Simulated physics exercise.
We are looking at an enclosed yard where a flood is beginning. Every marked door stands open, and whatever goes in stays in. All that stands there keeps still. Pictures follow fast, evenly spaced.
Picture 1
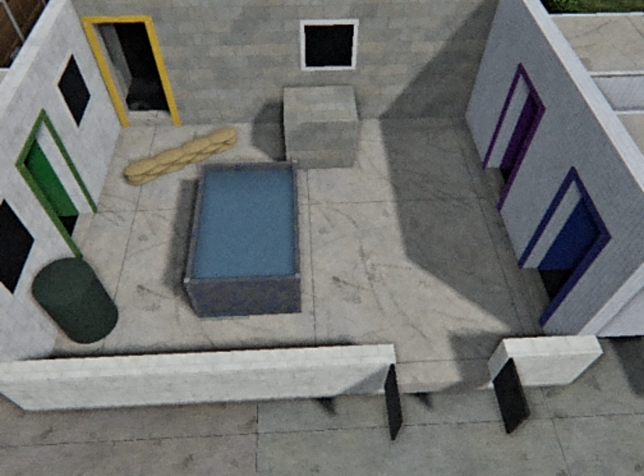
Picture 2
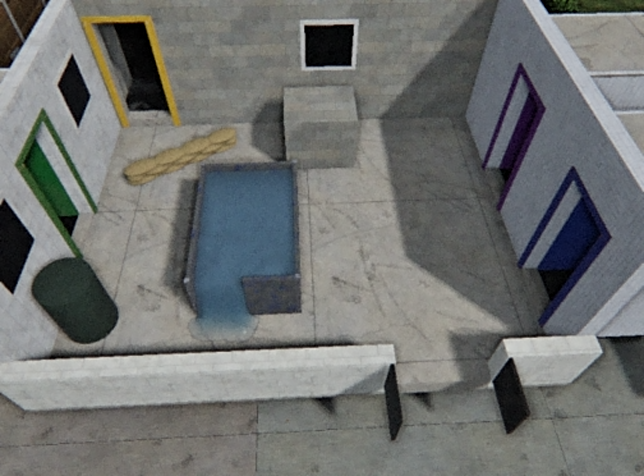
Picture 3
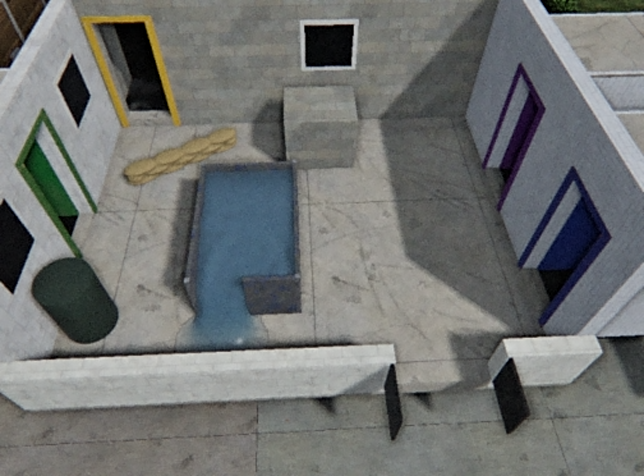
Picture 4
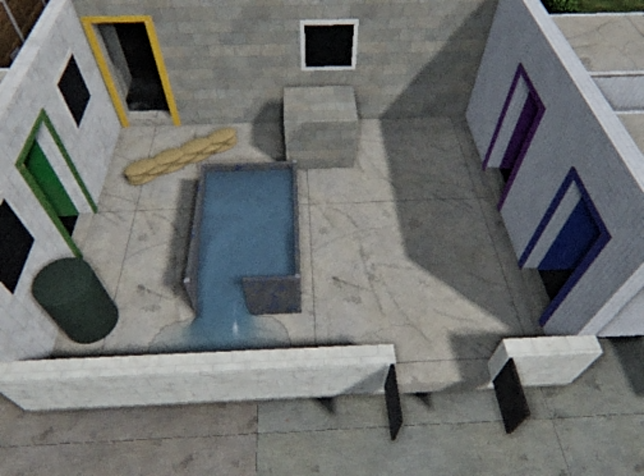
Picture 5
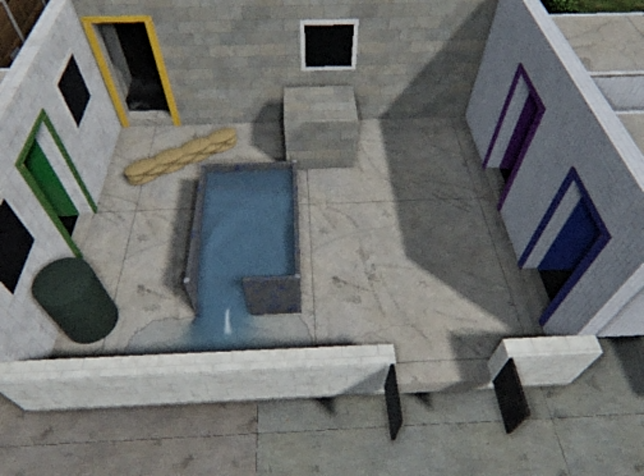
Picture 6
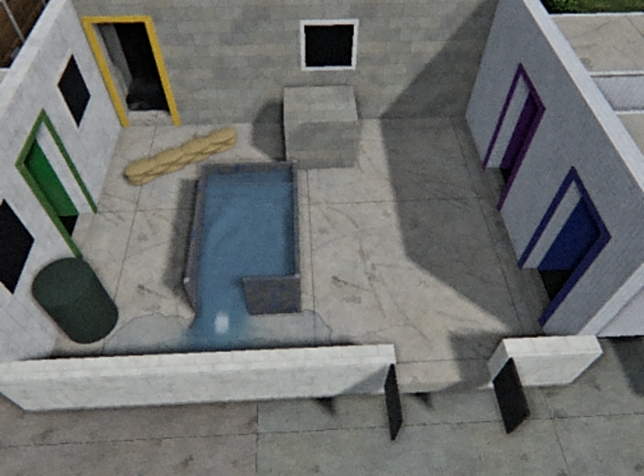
In an enclosed yard with coloured doorways, water poured from a gap in the front left of a big tank, reached the low white wall and spread sideways along it in a thin sheet.
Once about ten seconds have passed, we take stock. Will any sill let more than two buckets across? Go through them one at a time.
The purple door does not; the yellow door does not; the green door does; the blue door does.
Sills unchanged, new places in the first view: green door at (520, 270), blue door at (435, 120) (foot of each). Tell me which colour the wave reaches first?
That's the door marked green.
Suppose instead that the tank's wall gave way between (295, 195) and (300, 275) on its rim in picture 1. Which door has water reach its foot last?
The green one.
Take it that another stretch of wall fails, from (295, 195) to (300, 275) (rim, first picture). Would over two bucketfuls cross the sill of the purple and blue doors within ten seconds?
Outcome - purple breaks the threshold, blue breaks the threshold.
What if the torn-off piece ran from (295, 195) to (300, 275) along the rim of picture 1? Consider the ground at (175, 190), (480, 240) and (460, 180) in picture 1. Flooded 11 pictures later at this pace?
Sequence: Spared / wetted / wetted.
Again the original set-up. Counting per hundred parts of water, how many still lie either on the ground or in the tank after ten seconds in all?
Roughly 88 parts in a hundred.
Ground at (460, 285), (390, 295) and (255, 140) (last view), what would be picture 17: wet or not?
The three points read soaked through, soaked through and clear.
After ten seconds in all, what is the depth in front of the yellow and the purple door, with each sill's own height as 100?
I'd say around 60 and 50 in a hundred.
A moment on, water covers 20 % of the floor; the purple door not reached, the yellow door not reached, the green door not reached, the blue door not reached.
Next, water covers 40 % of the floor; the purple door not reached, the yellow door not reached, the green door wet at the sill, nothing in, the blue door wet at the sill, nothing in.
Then, water covers 60 % of the floor; the purple door wet at the sill, nothing in, the yellow door wet at the sill, nothing in, the green door wet at the sill, nothing in, the blue door over two buckets in.
Later, water covers 85 % of the floor; the purple door wet at the sill, nothing in, the yellow door wet at the sill, nothing in, the green door under two buckets in, the blue door far over two buckets in.
In the end, water covers 95 % of the floor; the purple door wet at the sill, nothing in, the yellow door wet at the sill, nothing in, the green door over two buckets in, the blue door far over two buckets in.
